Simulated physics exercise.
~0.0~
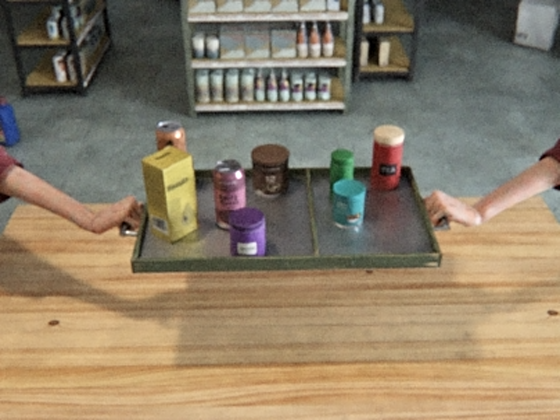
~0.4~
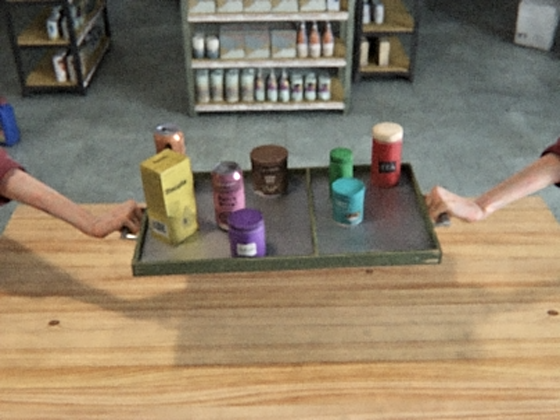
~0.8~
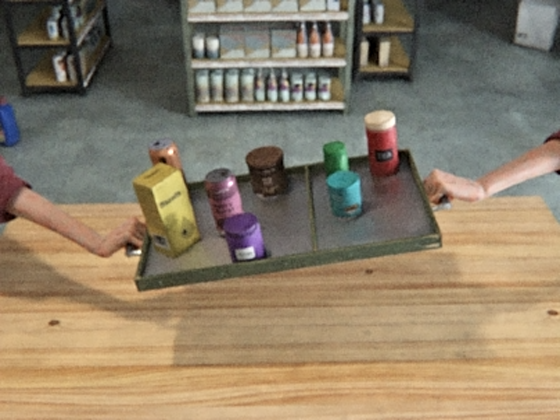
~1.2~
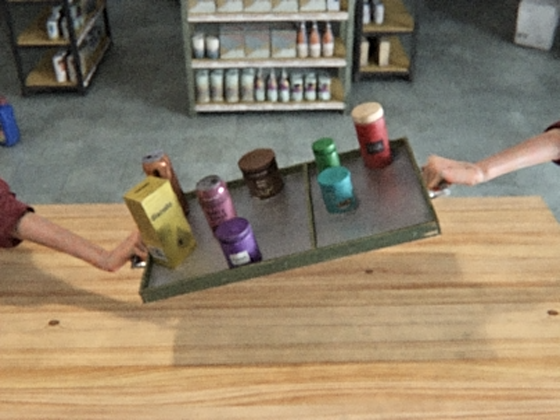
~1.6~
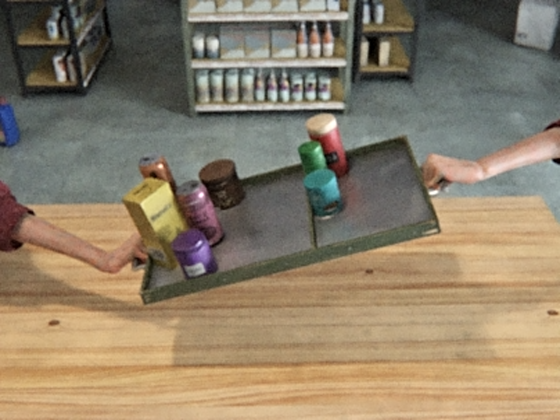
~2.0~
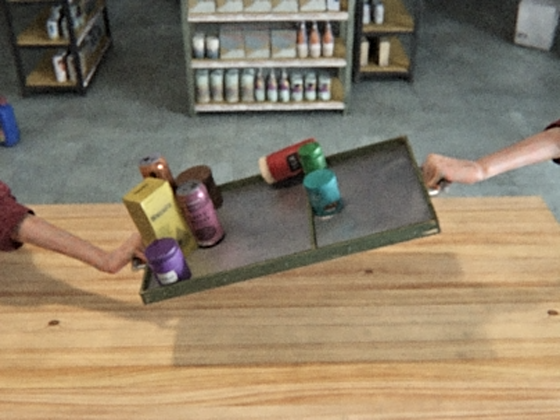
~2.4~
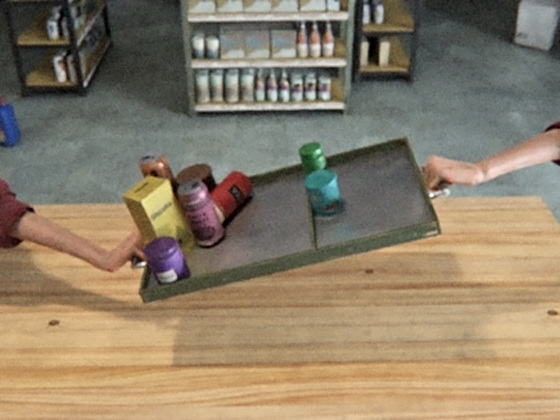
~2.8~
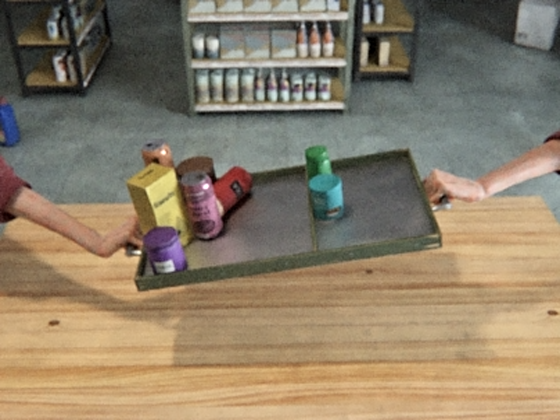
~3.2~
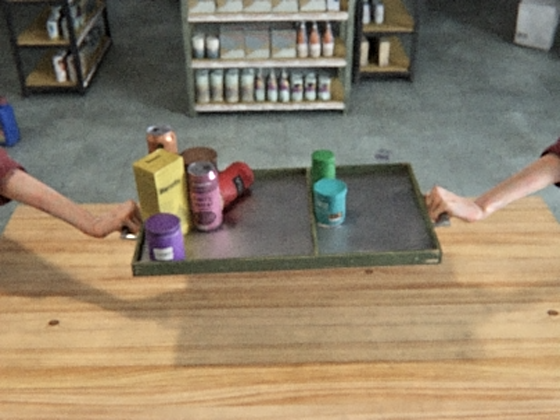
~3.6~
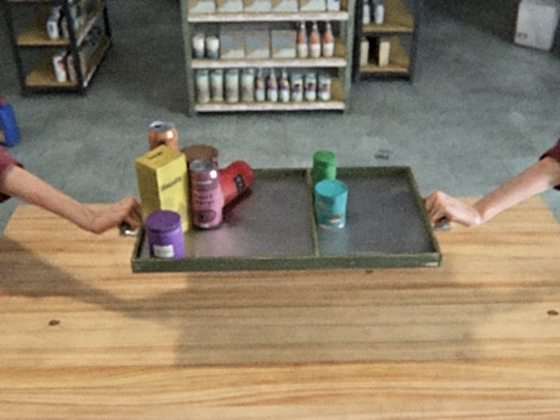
A green-rimmed tray is held level by two hands above a wooden table, seen from slightly above with store shelves behind. On its left stand a yellow carton, orange and pink cans, a purple jar and a brown tin; right of the cross bar are a green shaker, turquoise tin and red jar. The left side dips, and the purple jar, brown tin and pink can slide left. The red jar slides too, topples and ends up among them. The hands level the tray, leaving the red jar lying down while the others stand, turquoise and green still near the bar.
